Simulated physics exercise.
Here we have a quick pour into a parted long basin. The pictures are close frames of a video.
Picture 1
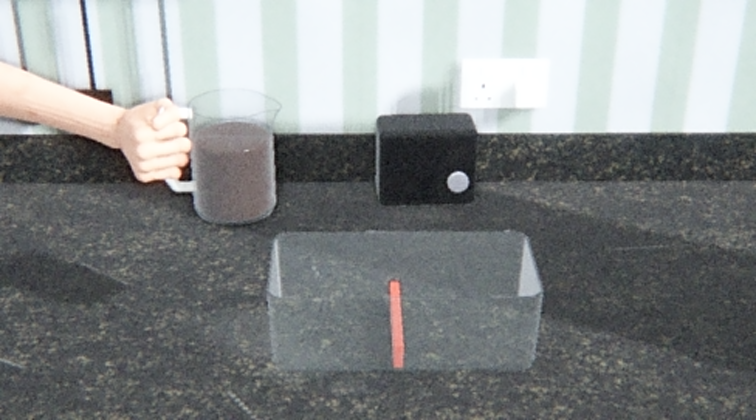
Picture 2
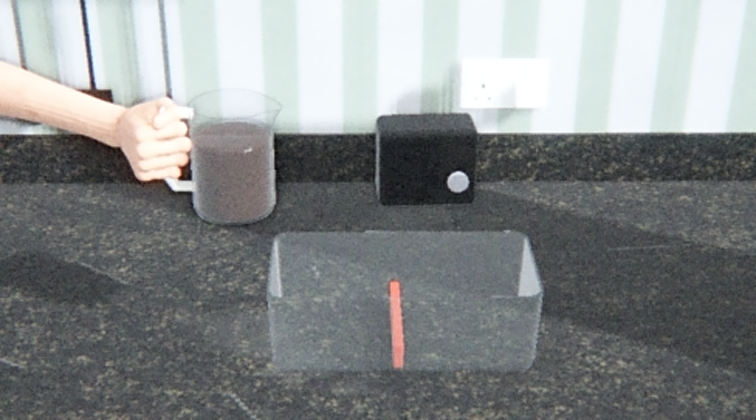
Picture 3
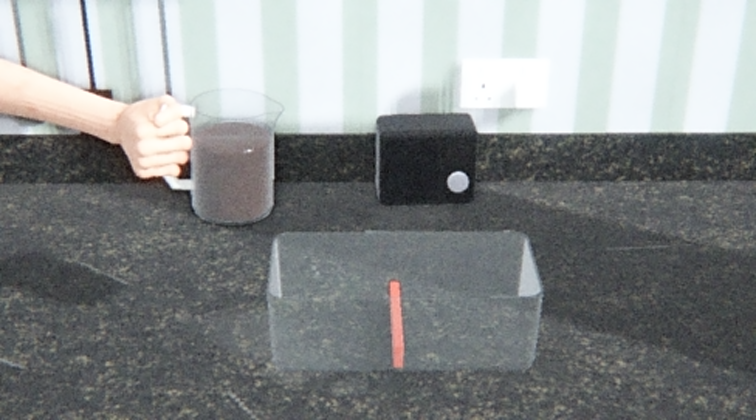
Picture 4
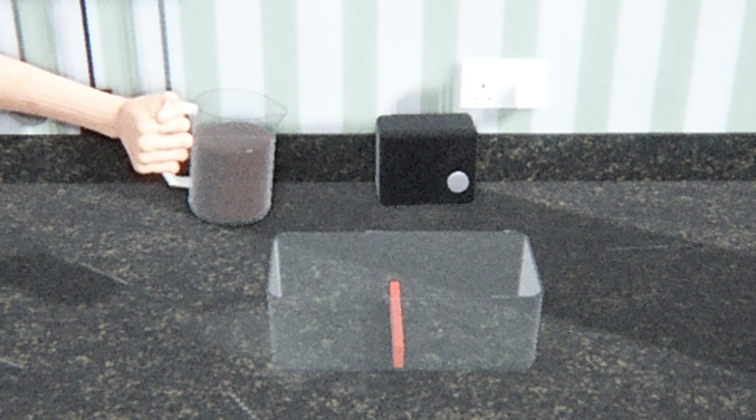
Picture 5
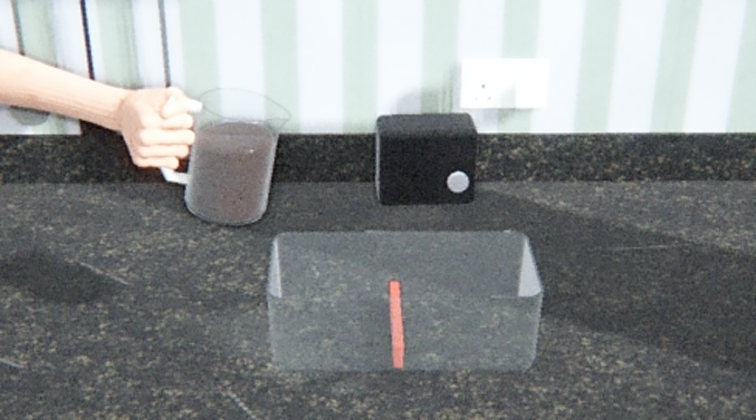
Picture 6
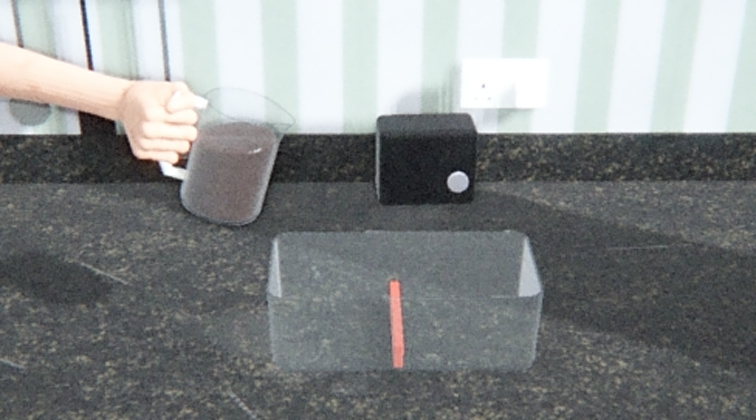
A hand gripping a clear jug of brown liquid by its handle held it nearly upright, then slowly tilted it to the right, behind a clear basin with a red divider.
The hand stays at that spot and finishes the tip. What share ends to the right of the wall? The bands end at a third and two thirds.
It comes to under a third.
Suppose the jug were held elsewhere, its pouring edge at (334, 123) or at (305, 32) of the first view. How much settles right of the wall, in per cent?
First some 55, then 50 per cent.
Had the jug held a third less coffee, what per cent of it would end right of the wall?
It comes to 10 per cent or so.
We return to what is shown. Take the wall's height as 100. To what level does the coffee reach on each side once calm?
Left: 70 %. Right: 10 %.
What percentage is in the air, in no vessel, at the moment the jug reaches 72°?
About 10 per cent.
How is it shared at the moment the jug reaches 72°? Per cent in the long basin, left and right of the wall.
Some 0 per cent left and 0 right.
A moment on, the jug is tipped part way and 90 per cent is still to pour, 1 is left of the wall and 0 right of it.
Next, the jug is tipped right over and 29 per cent is still to pour, 48 is left of the wall and 1 right of it.
Then the jug is tipped right over and 1 per cent is still to pour, 86 is left of the wall and 8 right of it.
Later the jug is tipped right over and 0 per cent is still to pour, 87 is left of the wall and 9 right of it.
Finally, 87 per cent lies left of the wall, 9 right of it and 4 outside.
